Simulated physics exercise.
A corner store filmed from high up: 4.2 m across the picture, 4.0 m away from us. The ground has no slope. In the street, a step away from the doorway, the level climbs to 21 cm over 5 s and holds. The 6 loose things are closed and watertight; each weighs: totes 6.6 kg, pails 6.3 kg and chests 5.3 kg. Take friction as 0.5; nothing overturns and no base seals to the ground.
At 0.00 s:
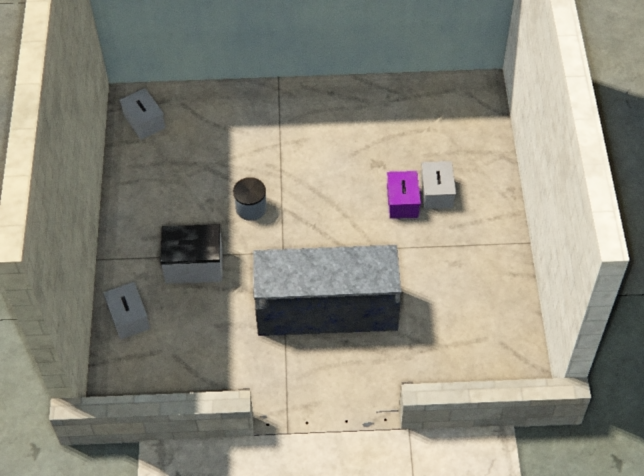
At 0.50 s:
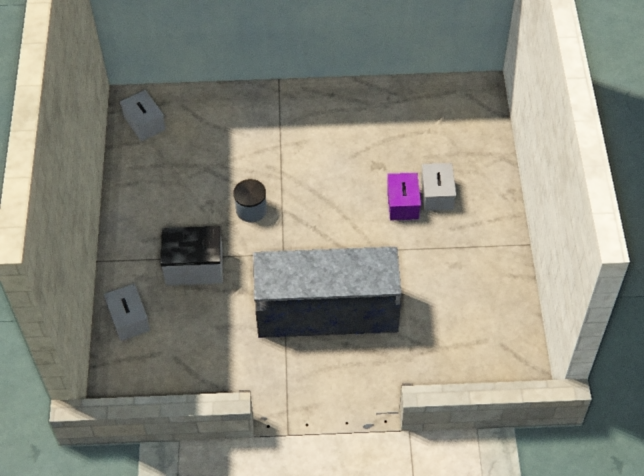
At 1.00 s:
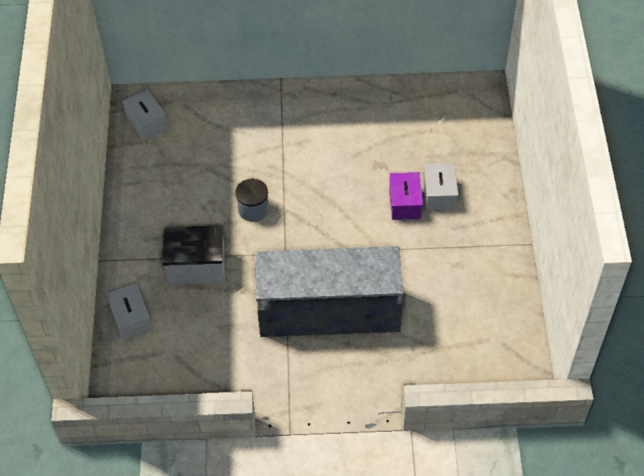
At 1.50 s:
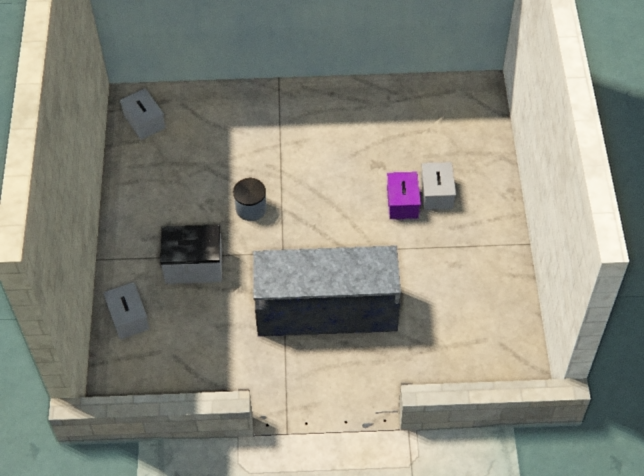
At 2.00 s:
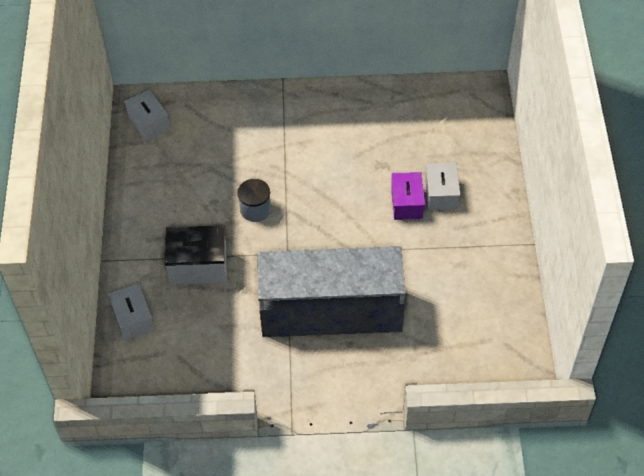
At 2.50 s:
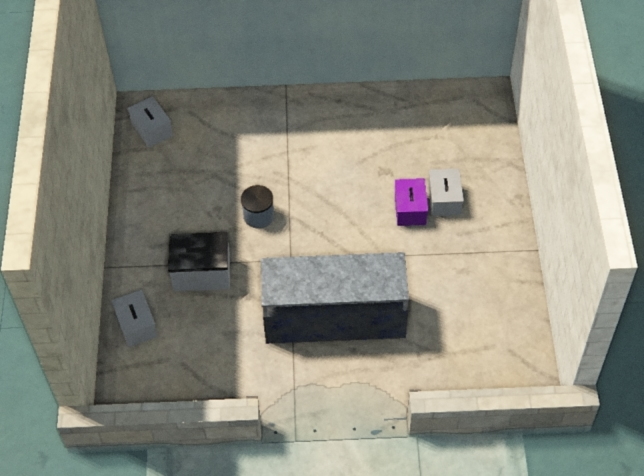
A large grey stone-topped counter stands near the open doorway of a pale-walled corner store, seen from high above. Behind it are a purple box beside a pale grey one on the right, a round dark-topped stool-like object near the middle, and a black-topped block between two grey boxes on the left. The objects stay put while the view shifts slightly, and a thin wet patch appears at the doorway.
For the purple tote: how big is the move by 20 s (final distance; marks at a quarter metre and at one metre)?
Purple tote is nudged along.
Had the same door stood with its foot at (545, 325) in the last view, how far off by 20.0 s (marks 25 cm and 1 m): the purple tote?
Then the purple tote ends far away.
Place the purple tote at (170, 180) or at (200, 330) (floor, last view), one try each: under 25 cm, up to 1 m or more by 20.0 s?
In that order: It gets carried off; it gets carried off.
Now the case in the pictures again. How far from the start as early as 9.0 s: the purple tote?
About 5 cm.
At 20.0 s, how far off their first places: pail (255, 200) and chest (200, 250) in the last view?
In that order: 120 cm, 60 cm.
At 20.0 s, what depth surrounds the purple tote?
Roughly 13 cm.
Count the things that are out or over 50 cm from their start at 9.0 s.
3 of them.
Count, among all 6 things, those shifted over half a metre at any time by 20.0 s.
I count 6.
After 4.0 s the purple tote is near (411, 195), 0.0 m from its start, aground; 0 afloat.
After 9.0 s the purple tote is near (408, 195), 0.0 m from its start, aground; 1 afloat.
After 16.0 s the purple tote is near (486, 112), 1.3 m from its start, afloat; 6 afloat.
After 20.0 s the purple tote is near (369, 206), 0.4 m from its start, afloat; 6 afloat.
